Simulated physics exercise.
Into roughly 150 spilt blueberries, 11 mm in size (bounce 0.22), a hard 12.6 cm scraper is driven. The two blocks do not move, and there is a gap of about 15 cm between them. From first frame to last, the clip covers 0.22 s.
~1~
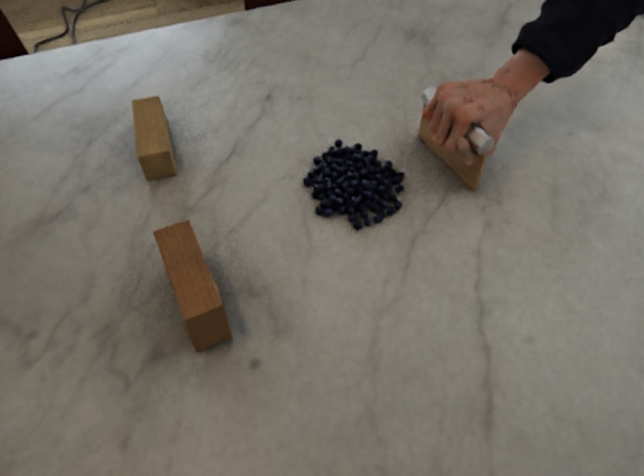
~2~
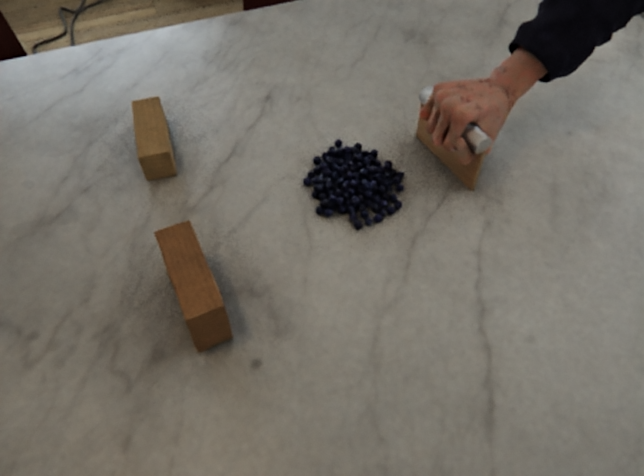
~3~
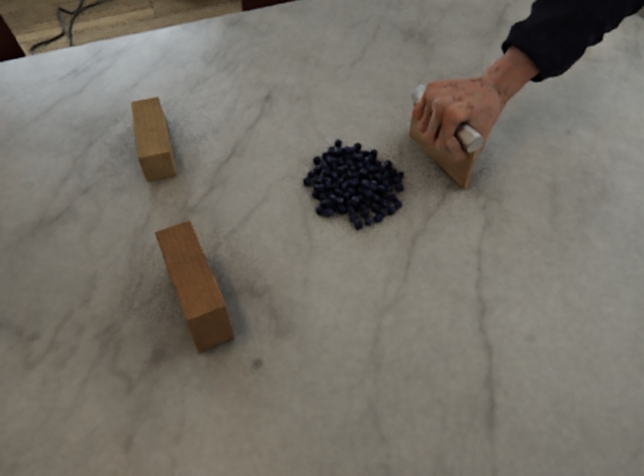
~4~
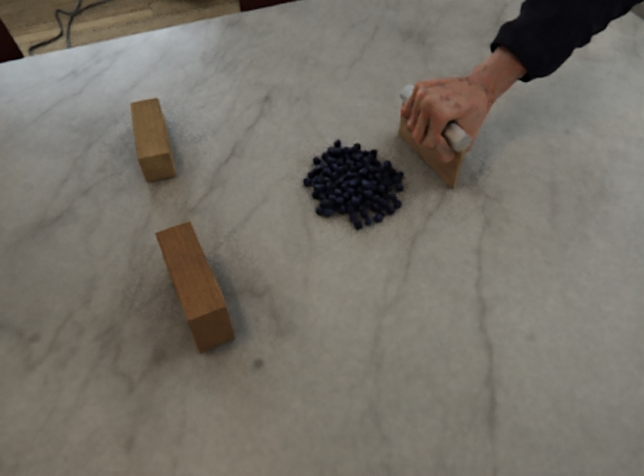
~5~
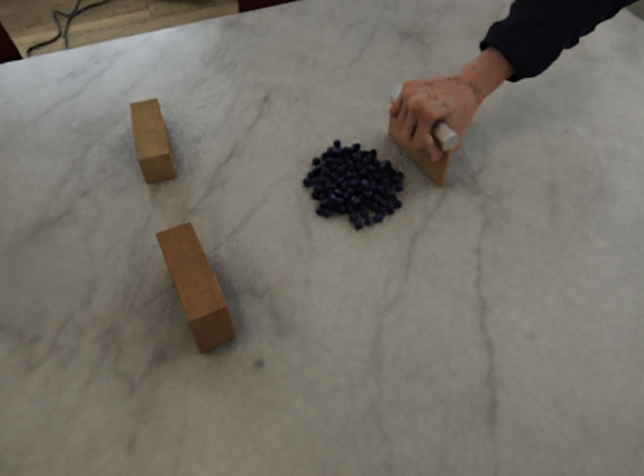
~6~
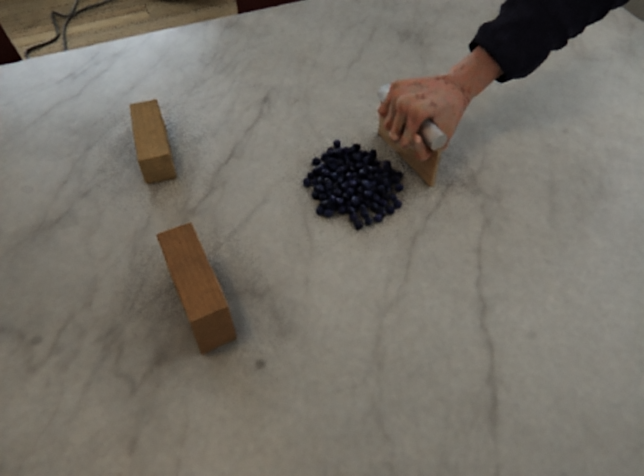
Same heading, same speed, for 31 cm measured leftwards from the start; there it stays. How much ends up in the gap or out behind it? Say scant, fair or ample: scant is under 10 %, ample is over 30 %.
Scant.
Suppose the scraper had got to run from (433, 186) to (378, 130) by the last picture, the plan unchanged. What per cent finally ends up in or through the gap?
In or through the gap: 15%.
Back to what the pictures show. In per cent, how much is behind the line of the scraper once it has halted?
Around 80 per cent.
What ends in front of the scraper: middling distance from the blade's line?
My estimate is near 2 cm.
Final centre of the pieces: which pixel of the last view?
Centre point: Approx. (315, 195) px.
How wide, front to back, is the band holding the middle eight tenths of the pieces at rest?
Close to 16 cm front to back.
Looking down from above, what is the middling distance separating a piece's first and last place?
4 cm.
Then, 0.41 s after the last picture, scraper 18 cm from its start, spill 14 cm wide; held up before the blocks 100 %.
Then, 0.82 s after the last picture, scraper 31 cm from its start, spill 18 cm wide; held up before the blocks 100 %.
Then, 1.18 s after the last picture, scraper 35 cm from its start, spill 19 cm wide; held up before the blocks 100 %.
In the end, in or through the gap 0 %, round the near block 0 %, round the far block 0 %, held up before the blocks 100 %.
